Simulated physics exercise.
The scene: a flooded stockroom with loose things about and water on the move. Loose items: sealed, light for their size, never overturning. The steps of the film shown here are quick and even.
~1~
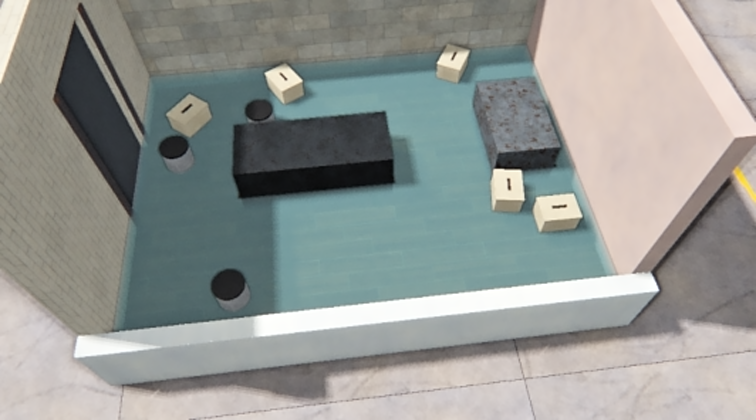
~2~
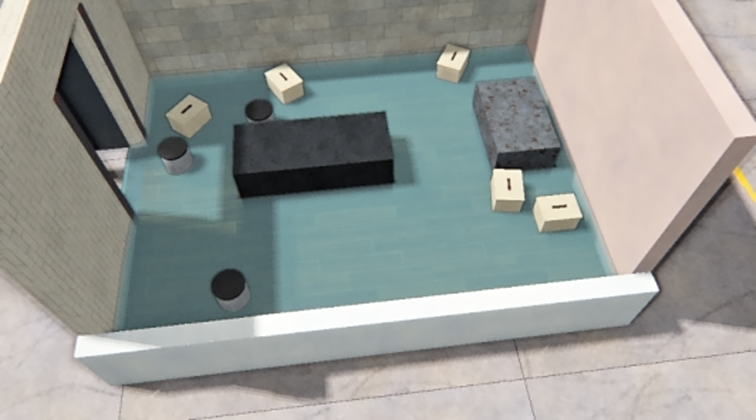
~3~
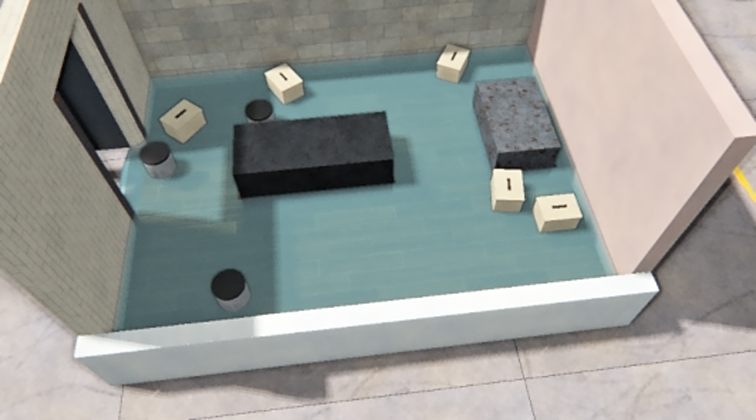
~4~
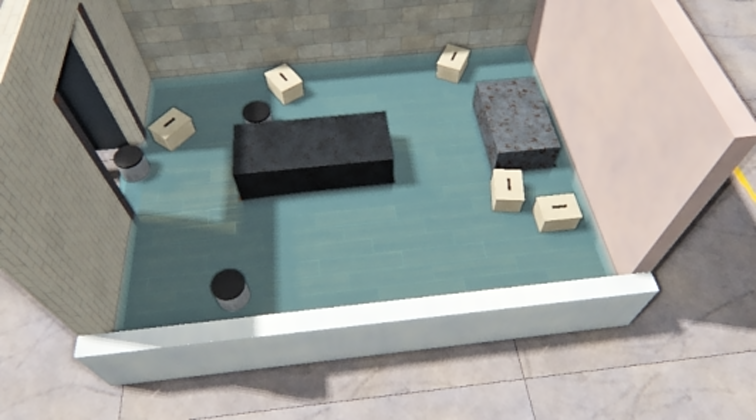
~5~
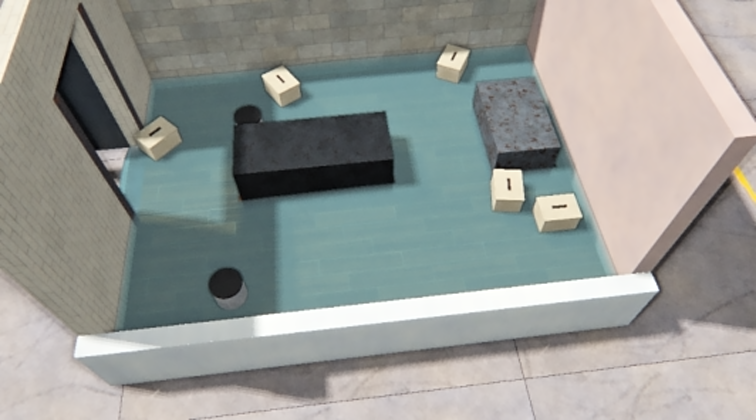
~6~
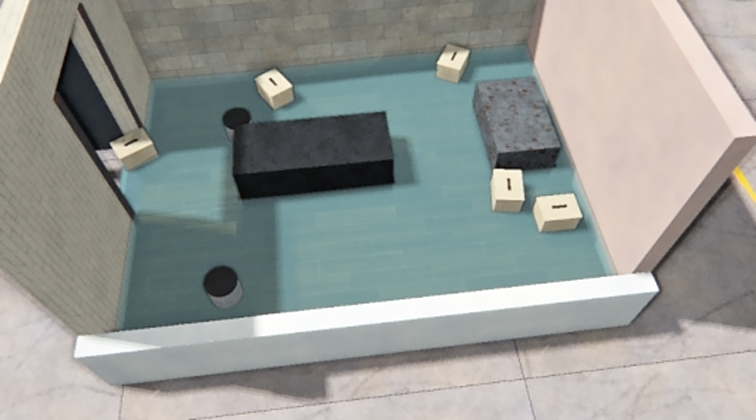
In the flooded stockroom, a door on the left slid open, and a dark-topped pail drifted out through the gap; a pale tote floated after it into the doorway as another pail and tote shifted slightly left.
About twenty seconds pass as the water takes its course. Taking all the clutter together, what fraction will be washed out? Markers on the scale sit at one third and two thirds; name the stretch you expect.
I expect the portion to fall within the middle band.
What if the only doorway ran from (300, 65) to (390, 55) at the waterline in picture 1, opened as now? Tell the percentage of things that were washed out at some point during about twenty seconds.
Roughly 80 per cent.
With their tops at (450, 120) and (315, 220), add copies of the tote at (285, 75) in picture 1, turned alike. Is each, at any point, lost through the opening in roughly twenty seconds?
Result, in listed order: Not lost / exits.
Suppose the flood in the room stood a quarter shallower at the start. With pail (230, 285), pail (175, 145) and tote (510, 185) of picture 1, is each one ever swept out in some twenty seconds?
Sequence: Removed / removed / not removed.
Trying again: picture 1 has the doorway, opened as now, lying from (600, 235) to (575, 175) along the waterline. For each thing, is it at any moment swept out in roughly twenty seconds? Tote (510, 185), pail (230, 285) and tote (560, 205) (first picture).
Ordered result: Exited / retained / exited.
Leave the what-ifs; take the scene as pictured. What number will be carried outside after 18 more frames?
That comes to 4.
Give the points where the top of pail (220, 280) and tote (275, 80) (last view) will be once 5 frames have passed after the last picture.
(184, 273) and (229, 87).
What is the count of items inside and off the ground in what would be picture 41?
Counting them up gives 3.
A moment on, 2 of 8 are out; 6 afloat.
Next, 4 of 8 are out; 4 afloat.
Later, 5 of 8 are out; 3 afloat.
In the end, 5 of 8 are out; 3 afloat.
